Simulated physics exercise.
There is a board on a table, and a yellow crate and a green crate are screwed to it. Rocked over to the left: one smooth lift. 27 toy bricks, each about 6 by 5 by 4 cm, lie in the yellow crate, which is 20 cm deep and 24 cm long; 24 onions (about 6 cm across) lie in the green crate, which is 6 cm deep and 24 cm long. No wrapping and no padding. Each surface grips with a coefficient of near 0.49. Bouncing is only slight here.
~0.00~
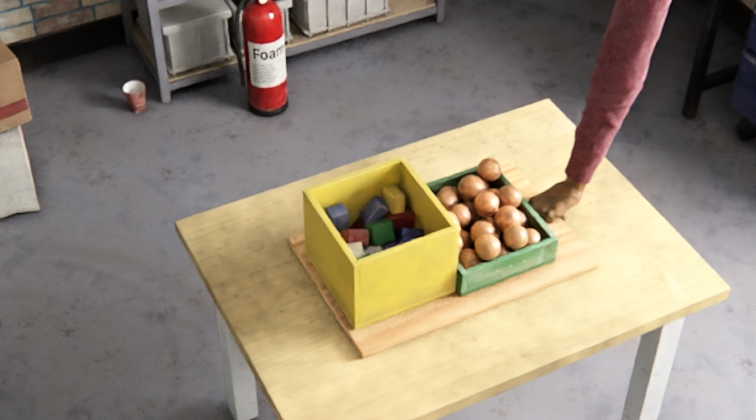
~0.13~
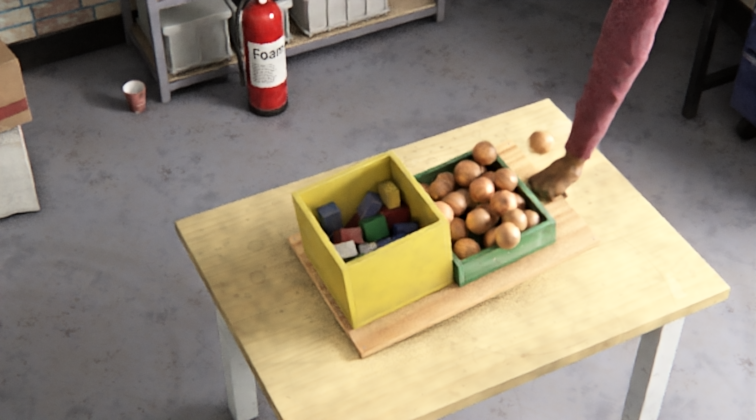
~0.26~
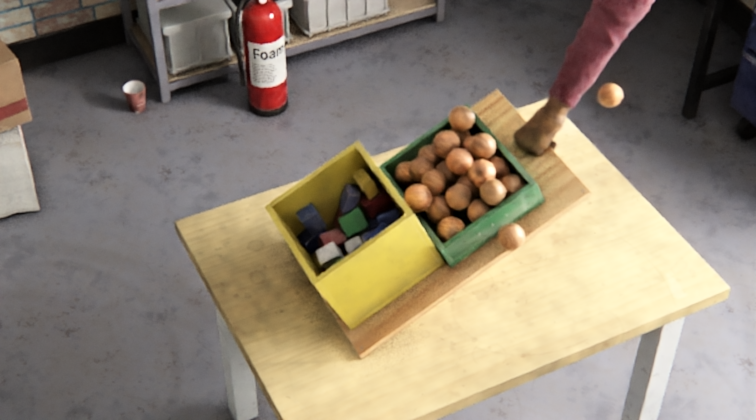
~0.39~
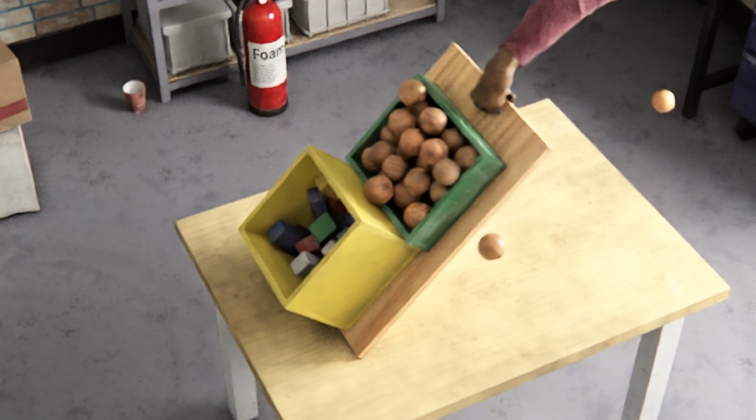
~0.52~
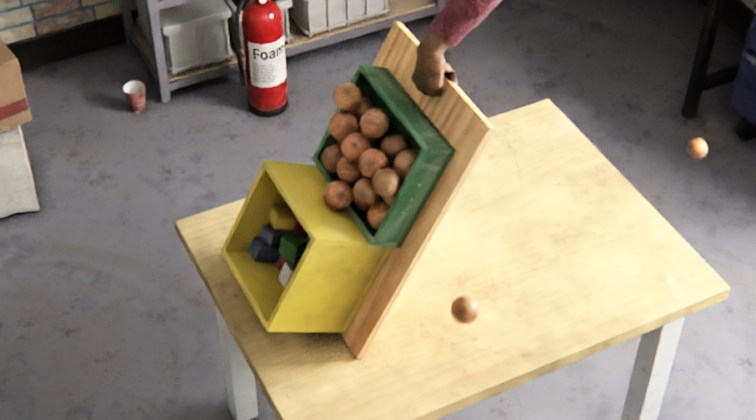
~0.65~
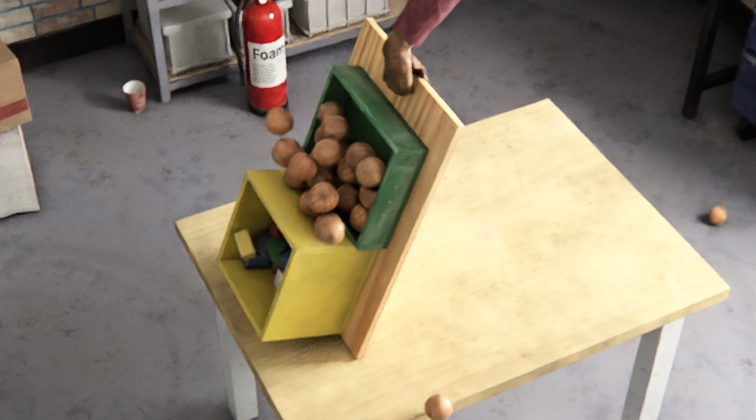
A hand lifts the board leftward, and onions drop from the green crate as it steepens.
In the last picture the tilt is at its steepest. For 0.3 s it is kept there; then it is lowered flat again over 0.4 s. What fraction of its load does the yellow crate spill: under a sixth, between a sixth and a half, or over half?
Escapees: Not even a sixth.
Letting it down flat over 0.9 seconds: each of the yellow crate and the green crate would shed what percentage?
In that case yellow crate 0 %, green crate 40 %.
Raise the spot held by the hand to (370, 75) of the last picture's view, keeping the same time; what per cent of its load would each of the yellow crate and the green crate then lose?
In that case yellow crate sheds 10 percent of its load and green crate sheds 80 percent.
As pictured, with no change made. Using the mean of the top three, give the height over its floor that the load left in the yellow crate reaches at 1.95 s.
About 13 cm.
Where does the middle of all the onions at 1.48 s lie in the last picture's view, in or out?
Middle approx. (464, 234).
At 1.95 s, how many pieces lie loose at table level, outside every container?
About 4.
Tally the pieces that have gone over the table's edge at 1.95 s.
I'd estimate some 8 at that moment.
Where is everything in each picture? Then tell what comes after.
In the first frame (places track the rim corner closest to us here), yellow crate (358, 262); green crate (466, 272); tipped 0°; all still inside.
Yellow crate (346, 266); green crate (462, 263); tipped 7°; 2 out, the lowest onion at (507, 236), in the second frame.
Yellow crate (318, 279); green crate (444, 246); tipped 24°; 2 out, the lowest onion at (511, 237), in the third frame.
Yellow crate (287, 302); green crate (410, 237); tipped 45°; 2 out, the lowest onion at (663, 101), in the fourth frame.
Yellow crate (268, 325); green crate (374, 240); tipped 62°; 2 out, the lowest onion at (698, 149), in the fifth frame.
Yellow crate (262, 335); green crate (358, 244); tipped 69°; 10 out, the lowest onion at (718, 215), in the sixth frame.
After 0.86 s, tilt 69°; the yellow crate has all 27 and the green crate is down by 14 of 24.
After 1.12 s, tilt 42°; the yellow crate has all 27 and the green crate is down by 14 of 24.
After 1.48 s, tilt 0°; the yellow crate has all 27 and the green crate is down by 15 of 24.
Final count (at 1.95 s), the yellow crate has all 27 and the green crate is down by 15 of 24. Asked share, 0 of 27, 0 per cent.
